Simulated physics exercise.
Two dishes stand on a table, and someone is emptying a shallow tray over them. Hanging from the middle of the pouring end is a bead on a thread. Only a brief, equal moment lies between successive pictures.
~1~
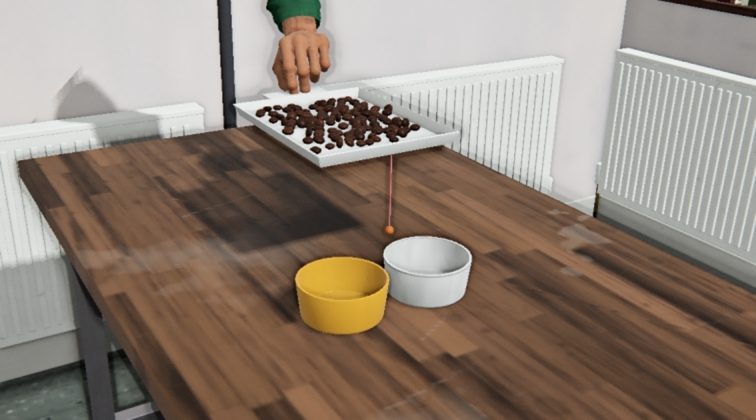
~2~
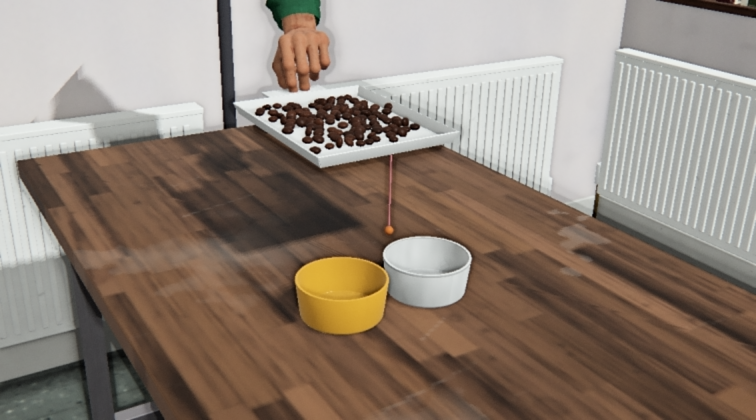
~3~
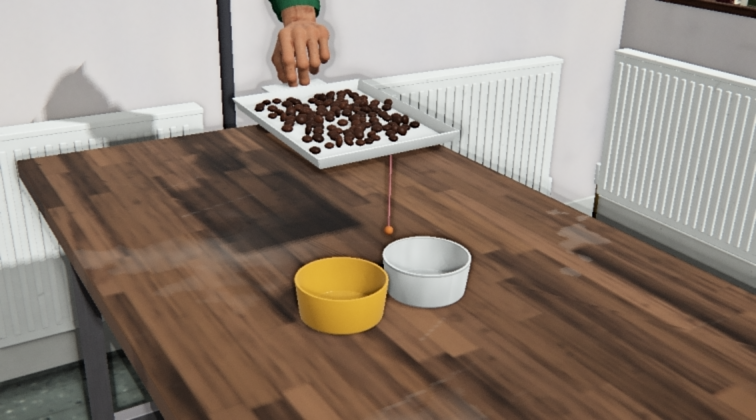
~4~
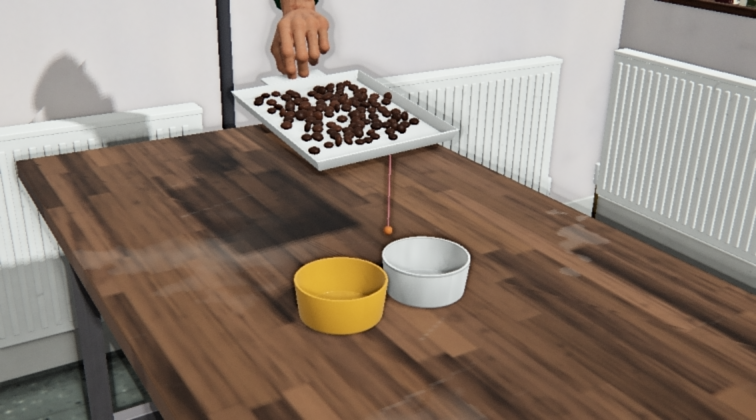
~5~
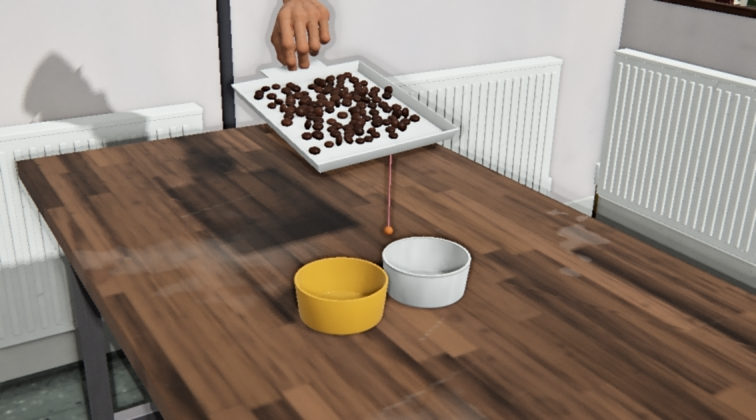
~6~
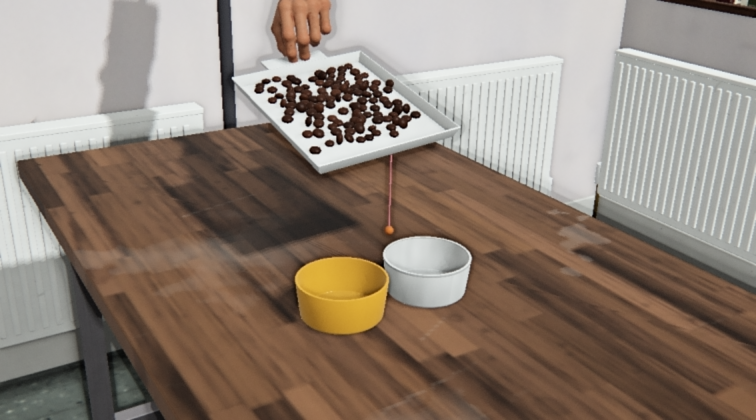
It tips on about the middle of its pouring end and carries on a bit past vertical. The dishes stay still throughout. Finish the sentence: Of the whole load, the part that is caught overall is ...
... more than half of it.
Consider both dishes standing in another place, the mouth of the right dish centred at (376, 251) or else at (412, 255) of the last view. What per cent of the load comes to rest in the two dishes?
It would be roughly 80 per cent, followed by roughly 80 per cent.
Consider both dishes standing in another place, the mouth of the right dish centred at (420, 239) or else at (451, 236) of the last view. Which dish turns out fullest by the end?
Result, try one: The dish further left; try two: The dish further left.
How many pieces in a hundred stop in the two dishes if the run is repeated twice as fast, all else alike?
Close to 80 per cent.
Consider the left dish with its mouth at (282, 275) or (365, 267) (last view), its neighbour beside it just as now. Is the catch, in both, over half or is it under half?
First try: Higher than half; second try: Higher than half.
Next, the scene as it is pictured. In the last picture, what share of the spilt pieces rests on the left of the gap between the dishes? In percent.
Left share: Some 90 per cent.
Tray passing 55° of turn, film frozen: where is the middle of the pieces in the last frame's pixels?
In the last view, the load is centred near (348, 141).
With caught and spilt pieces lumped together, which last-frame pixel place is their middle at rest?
I'd mark it at roughly (348, 301).
Shortly afterwards, tray tipped steeply; the bulk on the tray; only a few in the left dish; only a few in the right dish; a little in the air.
Next, tray tipped right over; only a few on the tray; near half in the left dish; near a quarter in the right dish; near a quarter outside both; a little in the air.
Some moments later, tray tipped past a quarter turn; near half in the left dish; near a quarter in the right dish; near a third outside both.
In the end, tray tipped past a quarter turn; near half in the left dish; near a quarter in the right dish; near a third outside both.
